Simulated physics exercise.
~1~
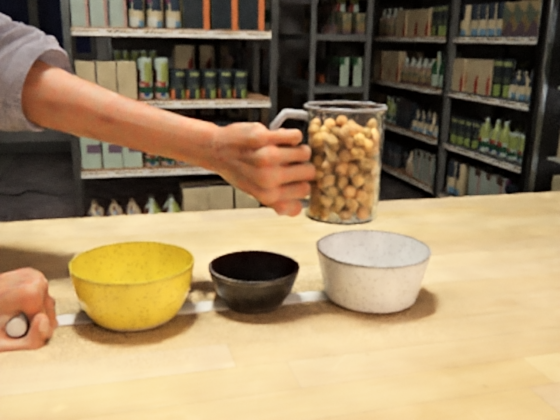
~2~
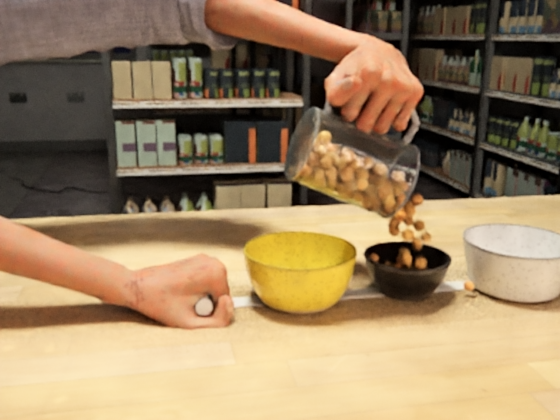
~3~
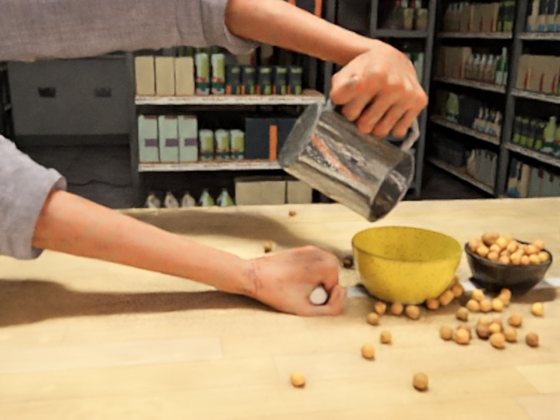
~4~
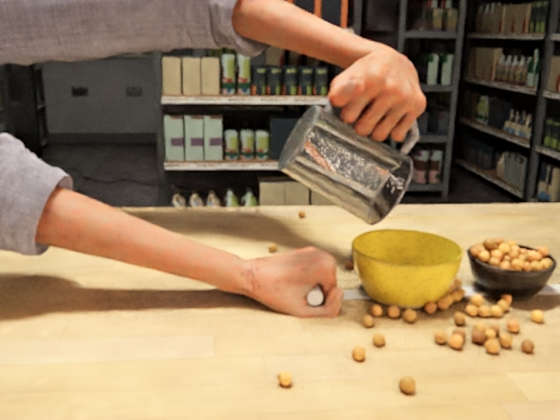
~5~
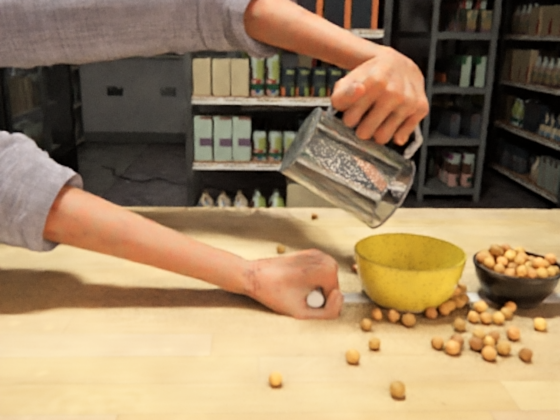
A hand tipped a clear jug of round wooden beads over the black bowl while another hand drew the row of bowls to the right, and the emptied jug stayed tilted above the yellow bowl, with the black bowl heaped and many beads scattered across the table.
